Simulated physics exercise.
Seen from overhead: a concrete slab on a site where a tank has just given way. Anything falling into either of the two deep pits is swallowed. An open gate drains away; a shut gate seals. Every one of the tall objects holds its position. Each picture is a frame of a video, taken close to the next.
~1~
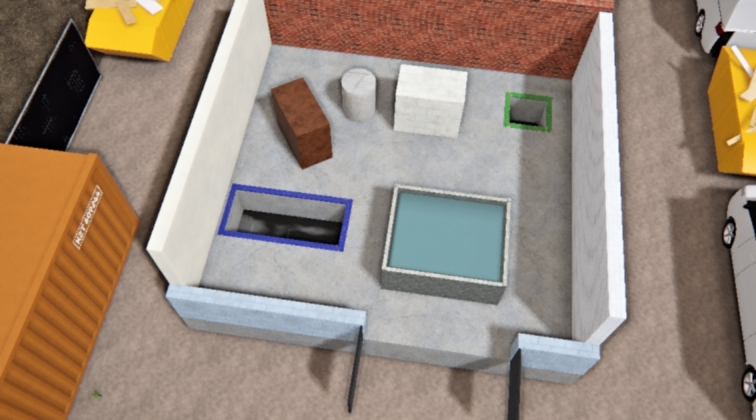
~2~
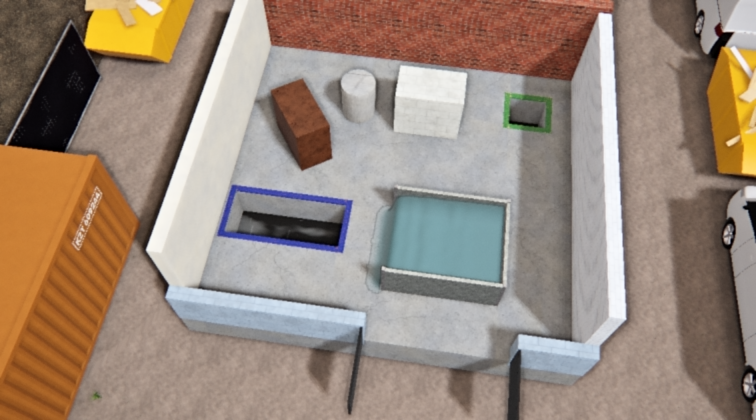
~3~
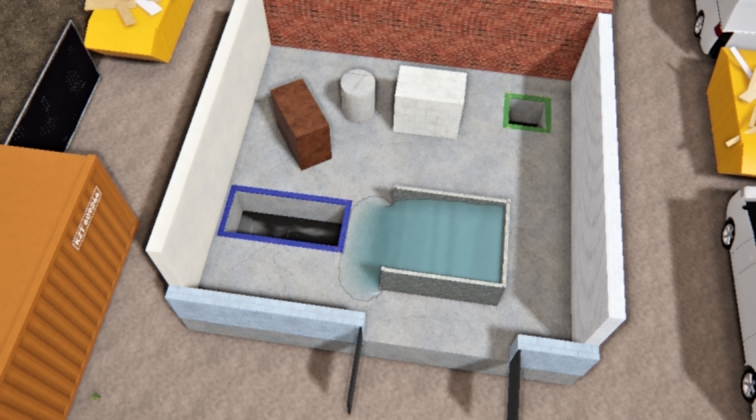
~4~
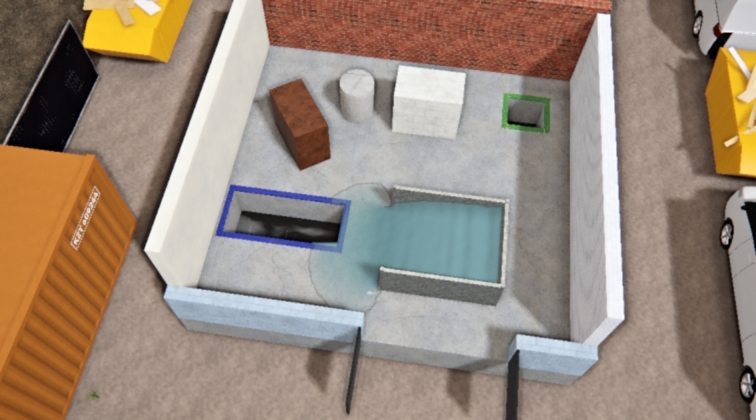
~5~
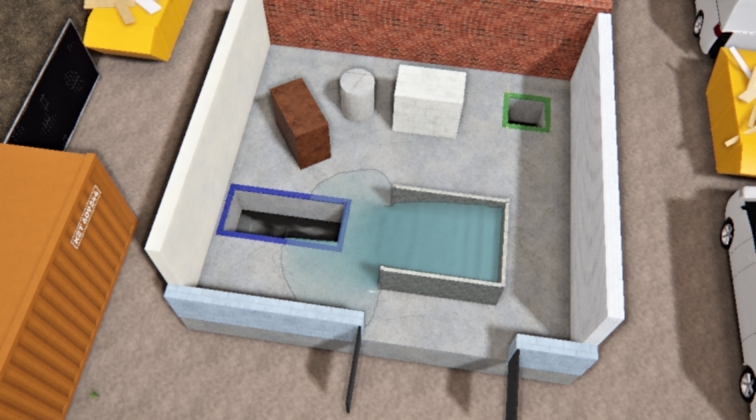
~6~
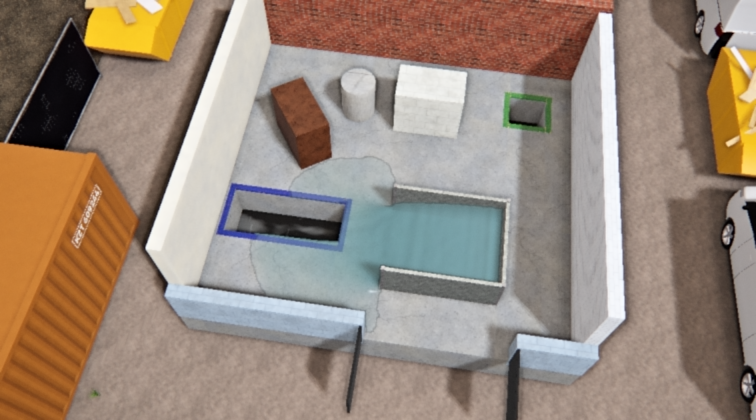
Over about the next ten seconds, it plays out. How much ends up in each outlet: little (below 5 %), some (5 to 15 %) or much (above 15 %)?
Outlet by outlet: Gate - little, blue pit - much, green pit - little.
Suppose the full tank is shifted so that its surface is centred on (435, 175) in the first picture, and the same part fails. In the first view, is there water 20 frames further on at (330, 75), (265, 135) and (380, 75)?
Looking at all three, I'd call them swamped, swamped, swamped.
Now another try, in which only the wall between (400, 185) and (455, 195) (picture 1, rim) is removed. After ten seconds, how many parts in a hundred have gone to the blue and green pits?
Lab note - share by pit: Blue 15 %, green 20 %.
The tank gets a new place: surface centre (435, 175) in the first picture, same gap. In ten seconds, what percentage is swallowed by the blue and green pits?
After ten seconds: Blue pit 70 percent, green pit 4 percent.
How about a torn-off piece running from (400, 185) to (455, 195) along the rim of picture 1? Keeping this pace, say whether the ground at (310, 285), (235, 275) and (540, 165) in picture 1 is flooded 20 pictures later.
One after the other: Free of water, not flooded, flooded.
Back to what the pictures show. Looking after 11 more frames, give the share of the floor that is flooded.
Close to 30 in a hundred, I think.
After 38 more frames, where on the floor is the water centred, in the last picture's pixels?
The water's centre sits above (336, 219).
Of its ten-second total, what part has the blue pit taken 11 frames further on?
Share at that point: Roughly 40 %.
A moment on, water covers 25 % of the floor; the gate 0 %, the blue pit 18 %, the green pit 0 %.
Next, water covers 30 % of the floor; the gate 0 %, the blue pit 31 %, the green pit 0 %.
Then, water covers 35 % of the floor; the gate 0 %, the blue pit 51 %, the green pit 0 %.
Later, water covers 40 % of the floor; the gate 0 %, the blue pit 68 %, the green pit 0 %.
In the end, water covers 50 % of the floor; the gate 1 %, the blue pit 77 %, the green pit 0 %.
